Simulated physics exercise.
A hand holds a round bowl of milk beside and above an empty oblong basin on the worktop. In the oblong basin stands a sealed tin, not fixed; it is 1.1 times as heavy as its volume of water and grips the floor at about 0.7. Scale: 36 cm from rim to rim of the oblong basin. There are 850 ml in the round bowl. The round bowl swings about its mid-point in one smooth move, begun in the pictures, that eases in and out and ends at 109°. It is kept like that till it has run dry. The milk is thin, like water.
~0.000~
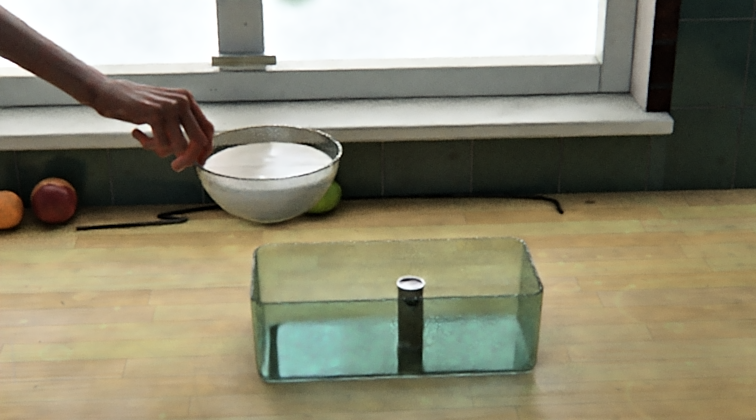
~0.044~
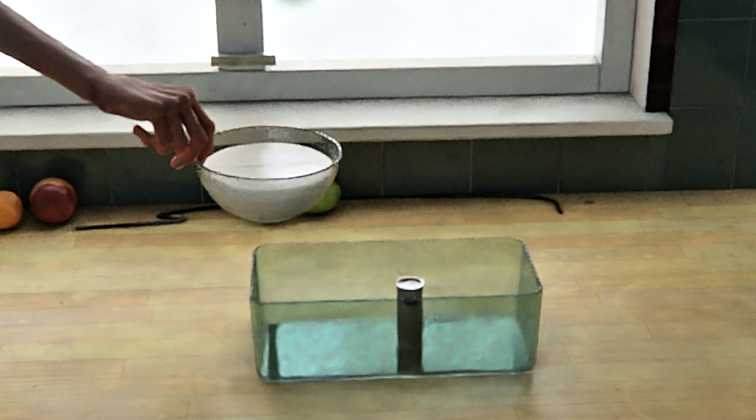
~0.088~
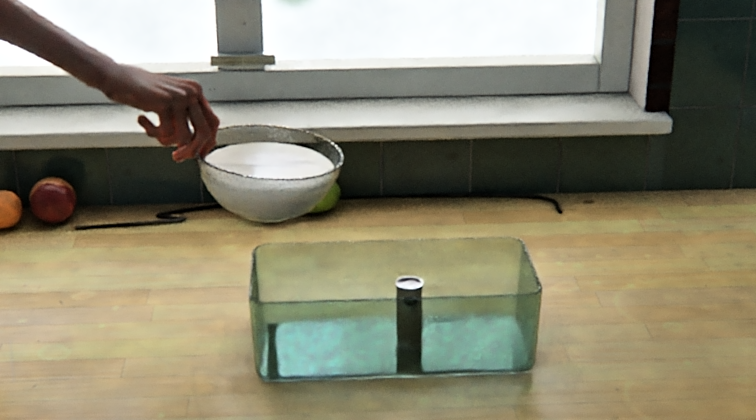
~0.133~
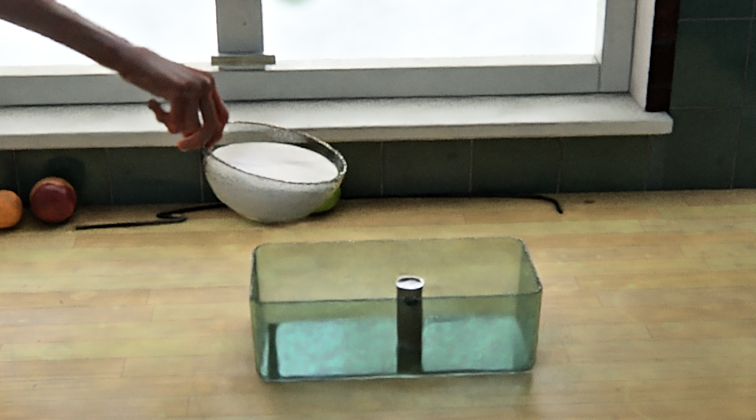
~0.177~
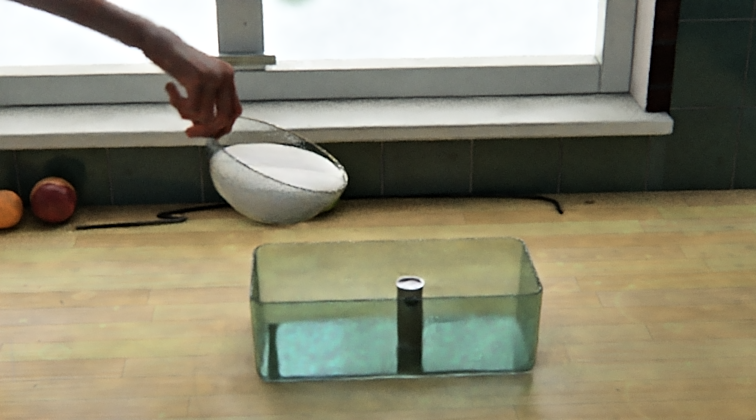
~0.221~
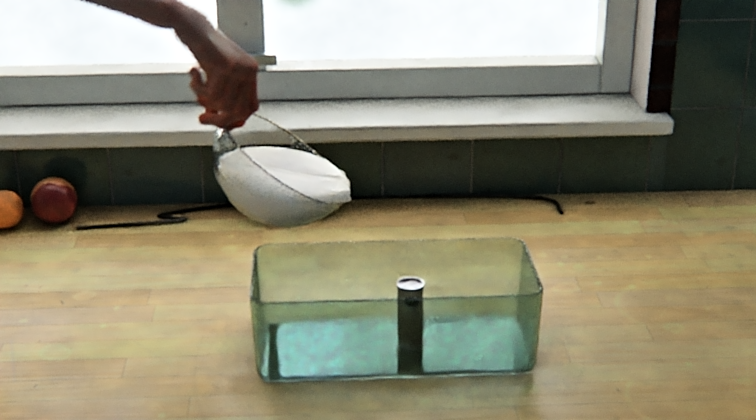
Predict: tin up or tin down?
The tin falls.
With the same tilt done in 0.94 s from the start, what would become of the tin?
The tin stays up.
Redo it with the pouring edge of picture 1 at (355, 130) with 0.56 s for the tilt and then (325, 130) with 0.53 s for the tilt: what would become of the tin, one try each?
First it goes over; then it stays up.
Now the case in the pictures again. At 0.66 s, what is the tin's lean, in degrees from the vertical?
It is at some 45°.
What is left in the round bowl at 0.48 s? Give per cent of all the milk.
About 5 per cent.
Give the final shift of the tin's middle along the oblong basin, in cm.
About 8.0 cm.
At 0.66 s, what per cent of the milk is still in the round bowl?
Near 0 in a hundred.
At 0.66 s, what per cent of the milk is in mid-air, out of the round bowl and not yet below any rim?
Some 4 per cent.
After 0.48 s the tilt is 102° and 5 per cent is still to pour; the tin stands where it began.
After 0.66 s the tilt is 109° and 0 per cent is still to pour; the tin leans 43°.
After 0.86 s the tilt is 109° and 0 per cent is still to pour; the tin lies on its side.
After 1.07 s the tilt is 109° and 0 per cent is still to pour; the tin lies on its side.
In the end the tin lies on its side.
